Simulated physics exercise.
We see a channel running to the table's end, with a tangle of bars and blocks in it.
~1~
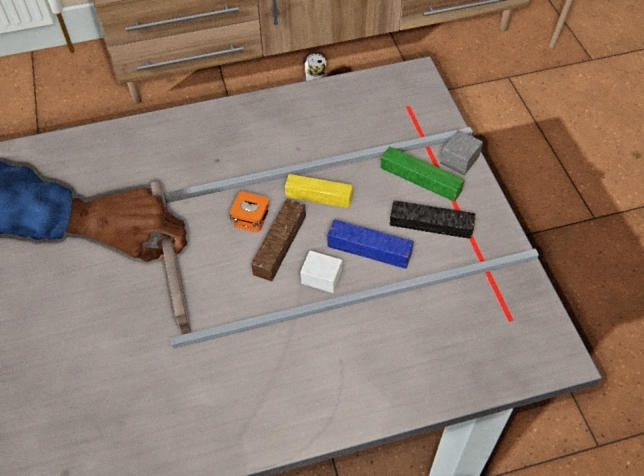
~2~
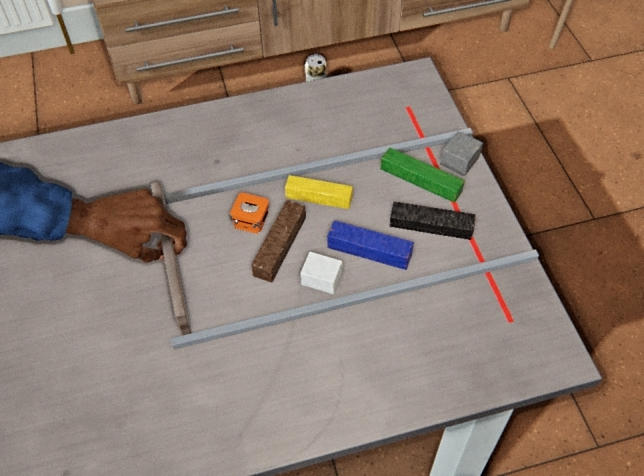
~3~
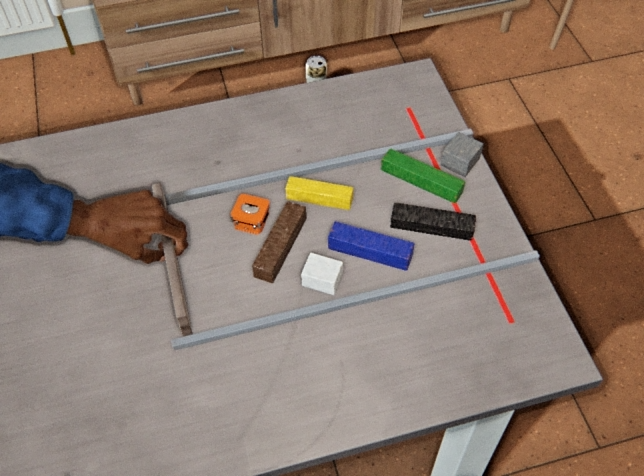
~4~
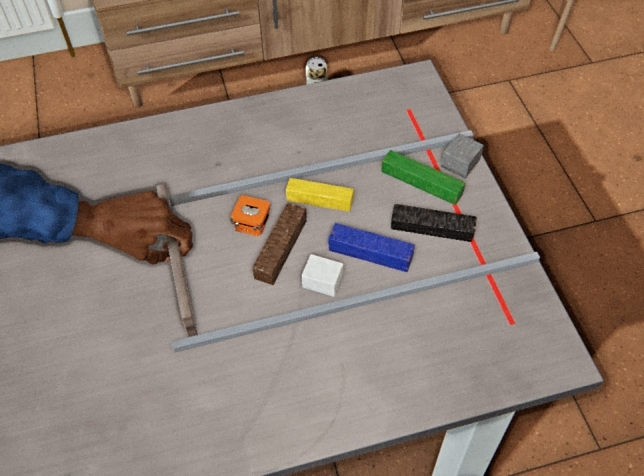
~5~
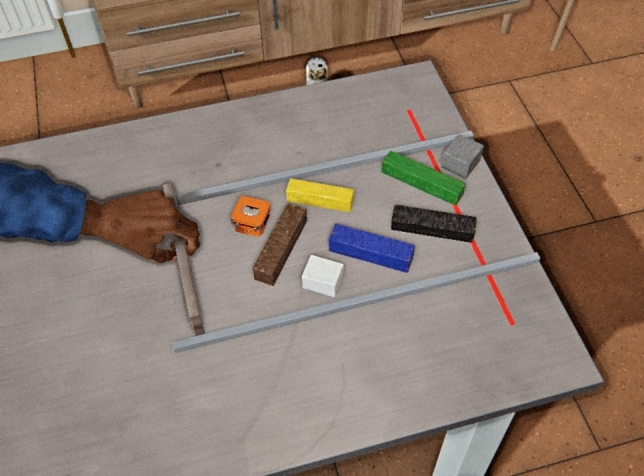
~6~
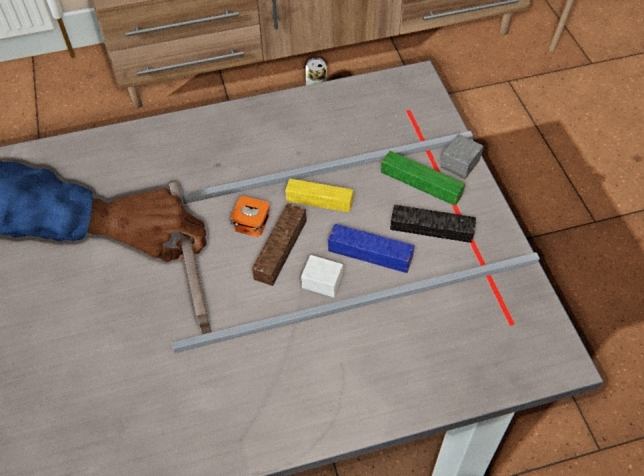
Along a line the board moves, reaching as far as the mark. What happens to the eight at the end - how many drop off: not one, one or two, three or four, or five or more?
The count of those that drop off: Three or four.
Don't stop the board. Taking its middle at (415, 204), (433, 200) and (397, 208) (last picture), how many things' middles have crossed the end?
Going through the three places, I get 1, 2 and 0.
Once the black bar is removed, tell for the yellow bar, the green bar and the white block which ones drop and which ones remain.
Well, the yellow bar is left in place, the green bar topples off and the white block is left in place.
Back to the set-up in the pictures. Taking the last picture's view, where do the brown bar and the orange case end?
The brown bar settles near (485, 197); as for the orange case, near (461, 170).
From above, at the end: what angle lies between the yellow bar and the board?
It works out to near 60°.
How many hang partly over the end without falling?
I'd say 2 of them.
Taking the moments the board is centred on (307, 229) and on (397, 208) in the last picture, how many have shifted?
Tally: 5; 8.
Soon after, none off yet; grey block at rest near (462, 156); green bar at rest near (422, 178); black bar at rest near (433, 224).
Then, none off yet; grey block at rest near (462, 156); green bar at rest near (423, 178); black bar at rest near (433, 224).
Further on, none off yet; grey block moved about its own width near (487, 145); green bar moved about its own width near (478, 164); black bar moved about its own width near (497, 220).
At rest, the number that fall off is three or four; fallen, blue bar, black bar, green bar and grey block.
